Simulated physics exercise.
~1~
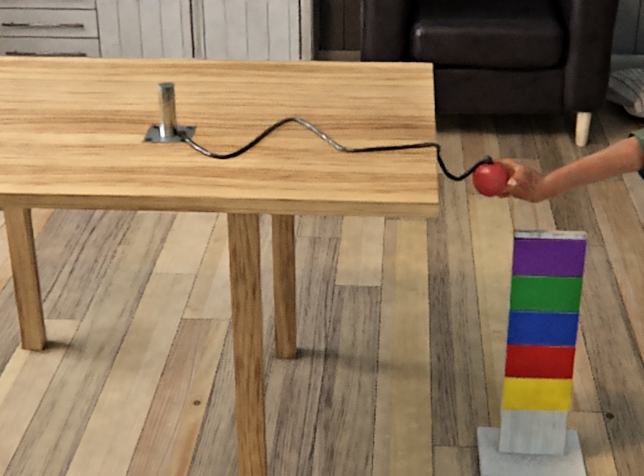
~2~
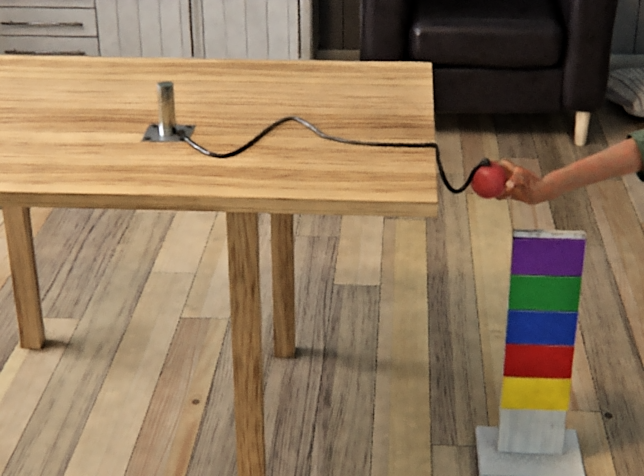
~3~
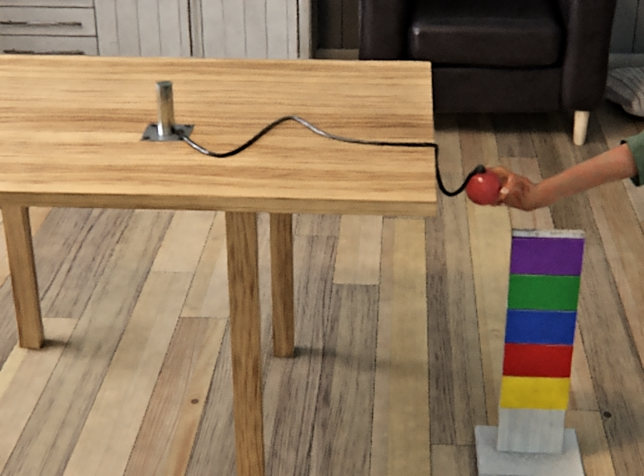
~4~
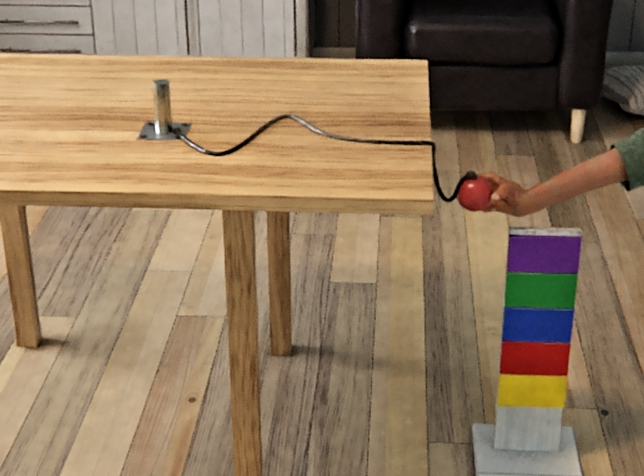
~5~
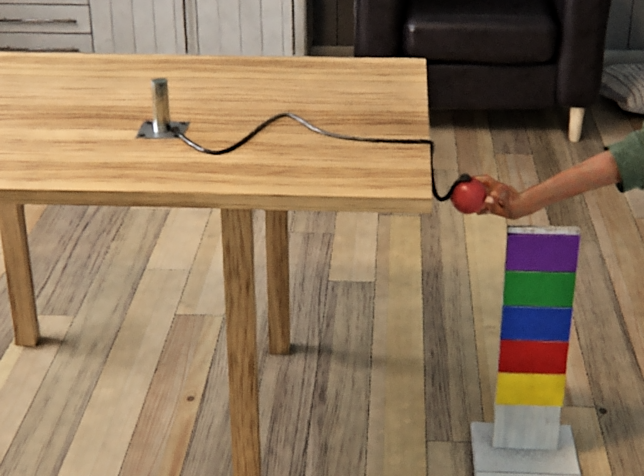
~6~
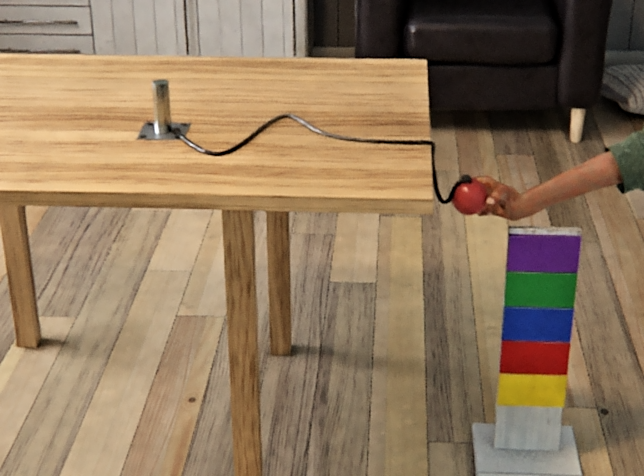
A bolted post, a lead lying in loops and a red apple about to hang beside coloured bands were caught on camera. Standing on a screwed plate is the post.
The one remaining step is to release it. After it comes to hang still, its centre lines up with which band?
It lines up with red.
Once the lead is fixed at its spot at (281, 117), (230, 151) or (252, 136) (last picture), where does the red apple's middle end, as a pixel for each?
Roughly (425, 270), (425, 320) and (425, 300), in that order.
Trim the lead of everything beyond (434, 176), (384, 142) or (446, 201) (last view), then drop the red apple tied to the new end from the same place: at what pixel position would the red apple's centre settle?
I'd put it around (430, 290) for the first cut, (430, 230) for the second and (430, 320) for the third.
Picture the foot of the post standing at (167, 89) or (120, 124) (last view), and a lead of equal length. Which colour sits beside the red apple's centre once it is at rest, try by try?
In that order: Blue; blue.
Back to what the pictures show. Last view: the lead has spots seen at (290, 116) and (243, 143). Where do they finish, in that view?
Final positions are (384, 136) and (292, 134), in that order.
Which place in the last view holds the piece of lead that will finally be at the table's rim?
Pixel (314, 130) or thereabouts.
Soon after, apple near (411, 354); level with red.
Then, apple near (432, 355); level with red.
At rest, apple near (422, 357); level with red. At red.
